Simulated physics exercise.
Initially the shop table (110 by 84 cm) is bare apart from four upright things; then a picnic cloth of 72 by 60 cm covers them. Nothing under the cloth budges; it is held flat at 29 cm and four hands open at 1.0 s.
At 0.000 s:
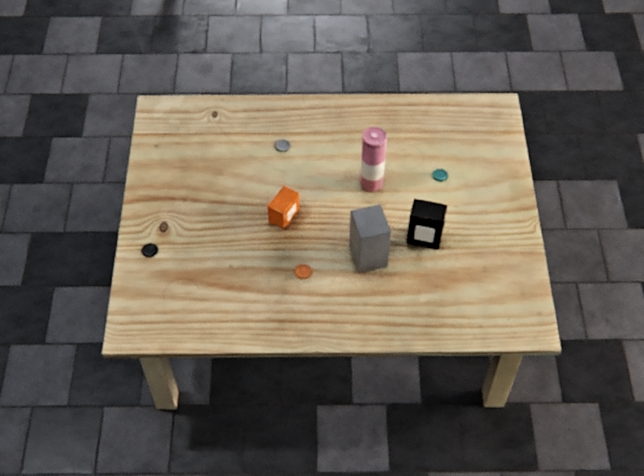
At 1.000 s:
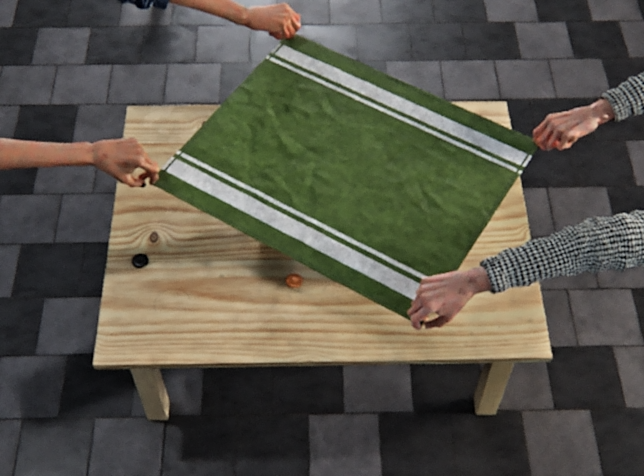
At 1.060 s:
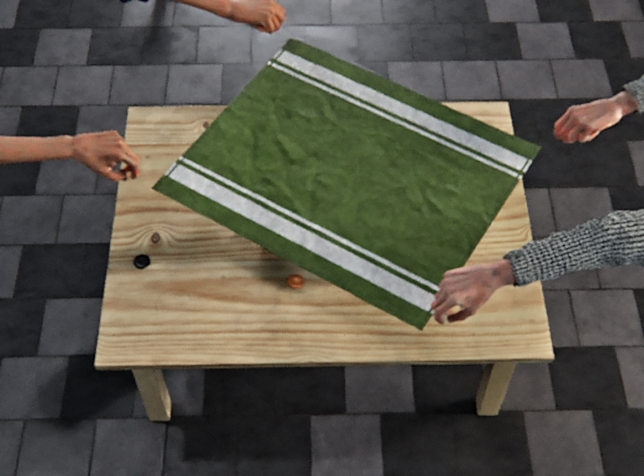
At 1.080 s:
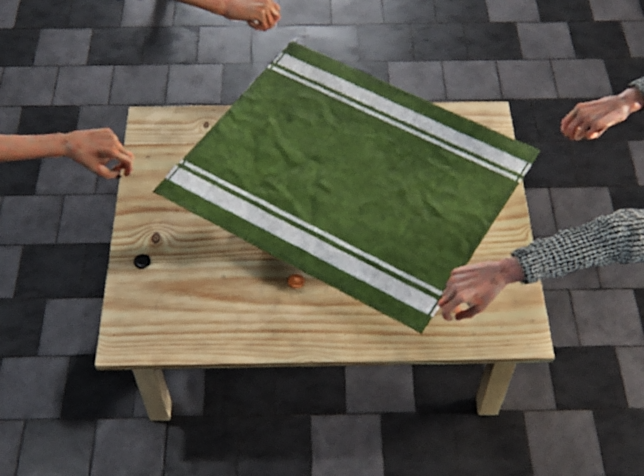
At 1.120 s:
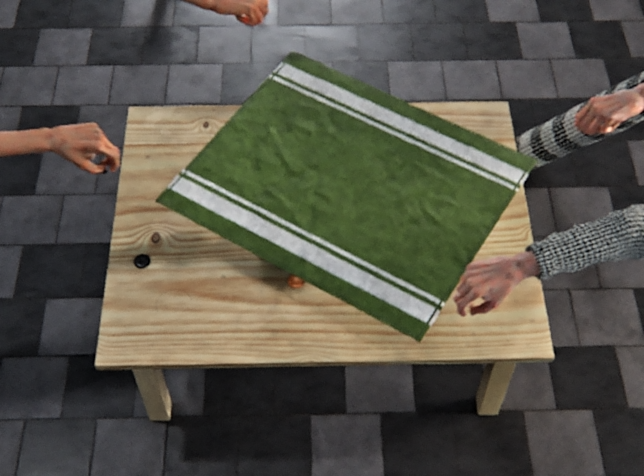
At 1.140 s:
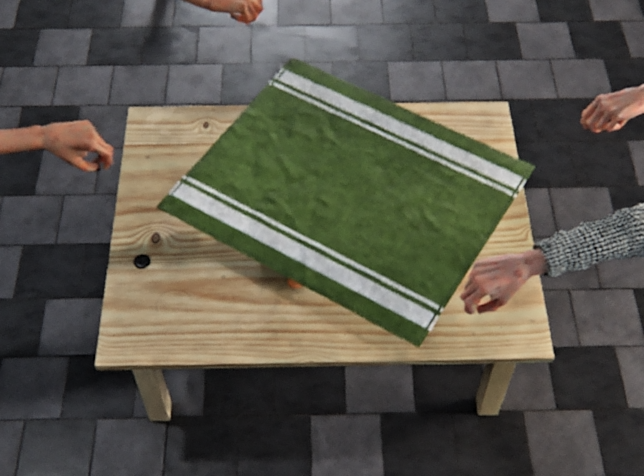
In the video, a wooden table holds a pink canister, an orange carton, a grey block, a black carton and small discs; then four hands hold a green, white-striped cloth flat above it, let go, and the cloth lowers slightly.
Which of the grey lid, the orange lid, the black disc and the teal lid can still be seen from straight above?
The grey lid stays uncovered, the orange lid ends under the cloth, the black disc remains in the open, the teal lid stays uncovered.
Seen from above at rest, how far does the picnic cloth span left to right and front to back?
Some 76 cm across and 76 cm deep.
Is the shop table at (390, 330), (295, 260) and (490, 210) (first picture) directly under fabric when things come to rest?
Going through them in sequence, they come out shrouded, shrouded and in plain sight.
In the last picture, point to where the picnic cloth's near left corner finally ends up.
About (188, 245).
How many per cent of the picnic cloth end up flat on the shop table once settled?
Once it settles, roughly 20 per cent of it rests on the top.
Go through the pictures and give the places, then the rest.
Grey lid (283, 145); orange lid (303, 271); black disc (150, 250); teal lid (440, 174); black carton (429, 209), 13 cm tall; pink canister (375, 136), 19 cm tall; orange carton (283, 199), 7 cm tall; grey block (371, 221), 16 cm tall, in the first picture.
Picnic cloth corners (149, 183) (290, 32) (541, 143) (421, 326); highest point 29 cm, lowest 29 cm, in the second picture.
Picnic cloth corners (152, 188) (292, 38); highest point 27 cm, lowest 27 cm, in the third picture.
Picnic cloth corners (153, 192) (292, 42); highest point 26 cm, lowest 26 cm, in the fourth picture.
Picnic cloth corners (155, 201) (292, 52); highest point 22 cm, lowest 22 cm, in the fifth picture.
Picnic cloth corners (156, 208) (292, 59) (535, 167) (419, 348); highest point 20 cm, lowest 20 cm, in the sixth picture.
At 1.3 s, 20 % of it is down, spanning 78 by 76 cm, above orange lid.
At 1.5 s, 15 % of it is down, spanning 77 by 77 cm, above orange lid.
At 1.7 s, 20 % of it is down, spanning 77 by 75 cm, above orange lid.
At 1.9 s, 20 % of it is down, spanning 77 by 75 cm, above orange lid.
At 2.7 s, 20 % of it is down, spanning 77 by 75 cm, above orange lid.
